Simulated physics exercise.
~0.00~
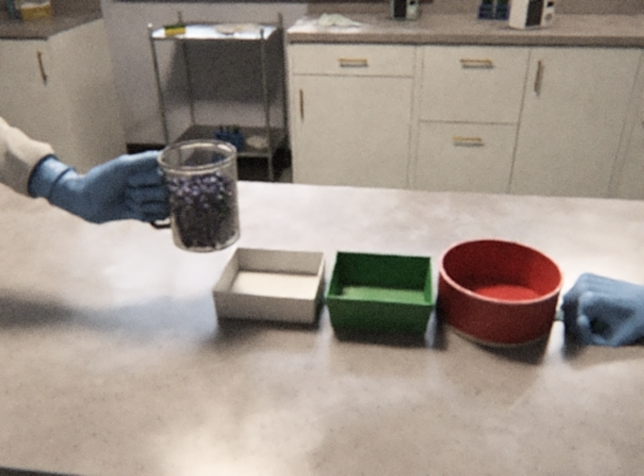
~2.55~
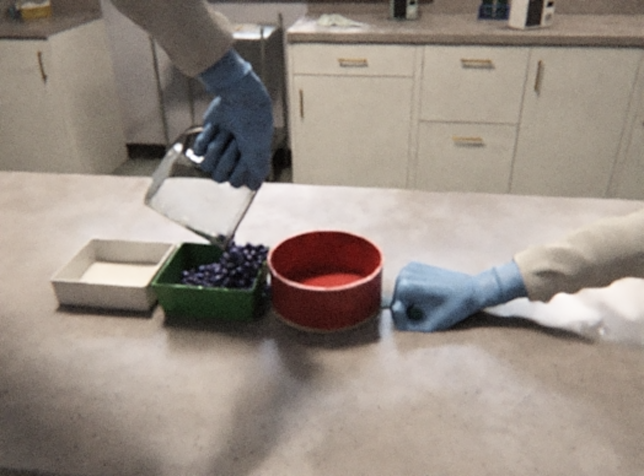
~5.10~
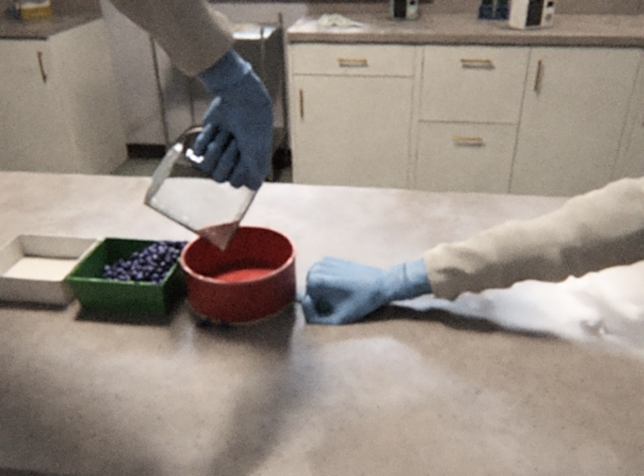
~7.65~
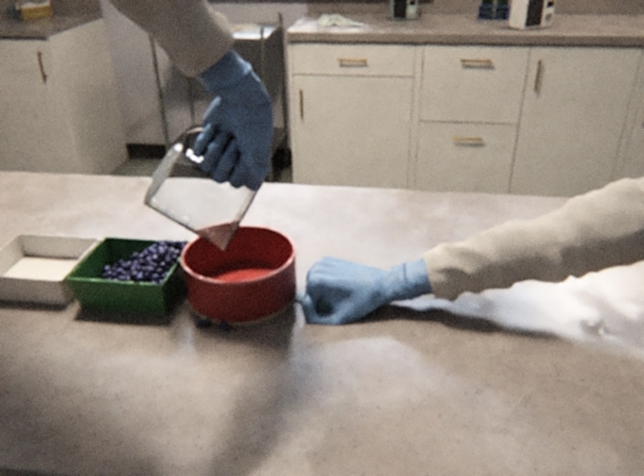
On a lab counter, a gloved hand tipped a clear jug of blueberries into the green tin while another gloved hand slid the white tin, green tin and red pot left, ending with the emptied jug tilted over the berryless pot.
